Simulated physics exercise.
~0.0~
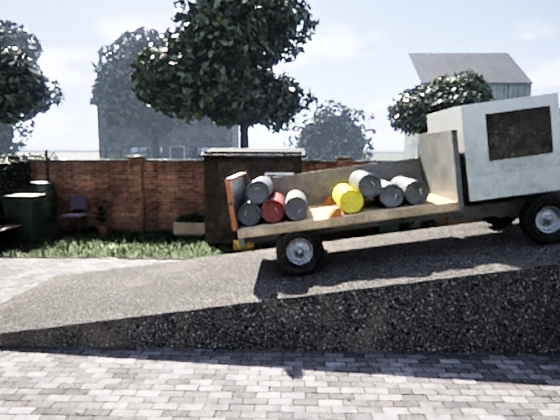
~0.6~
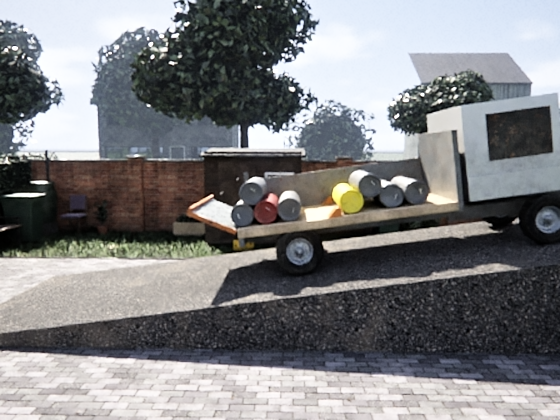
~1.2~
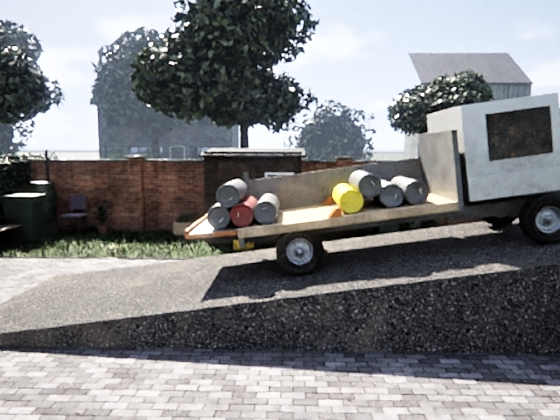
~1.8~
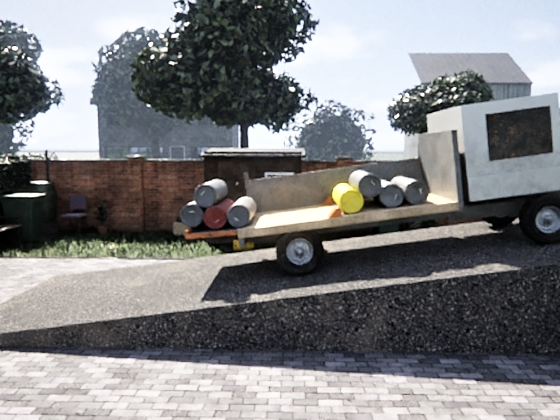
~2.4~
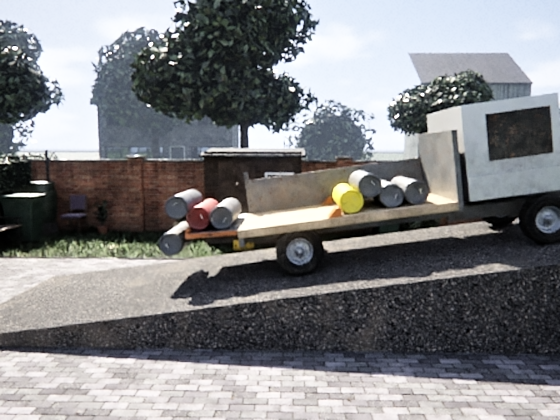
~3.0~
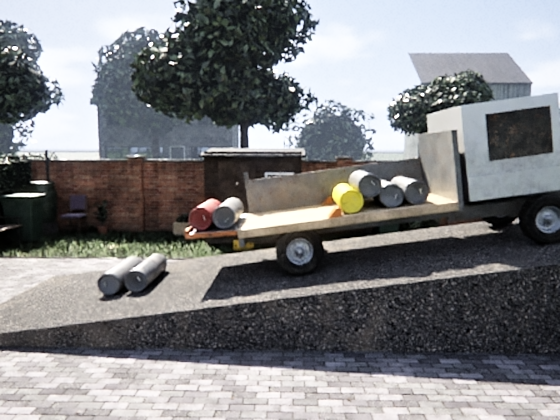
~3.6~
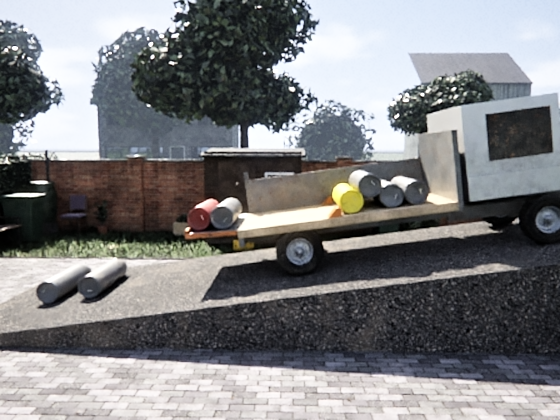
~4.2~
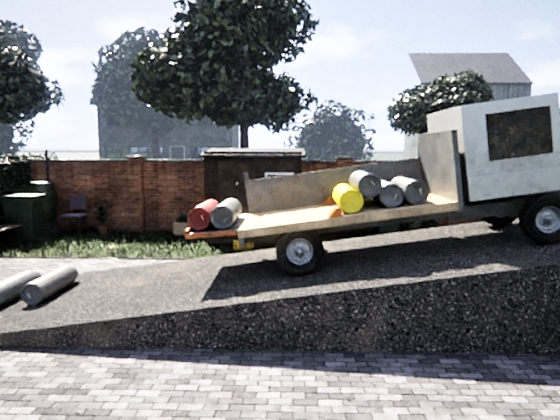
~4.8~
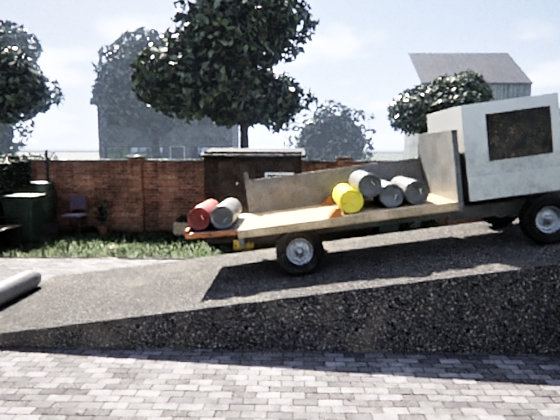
The clip shows a pick-up parked on a slope as its tail gate swings down and several cylinders roll left; two grey ones drop off and roll down the ramp out of view, while the red one stops on the lowered gate and the yellow one stays on the bed.
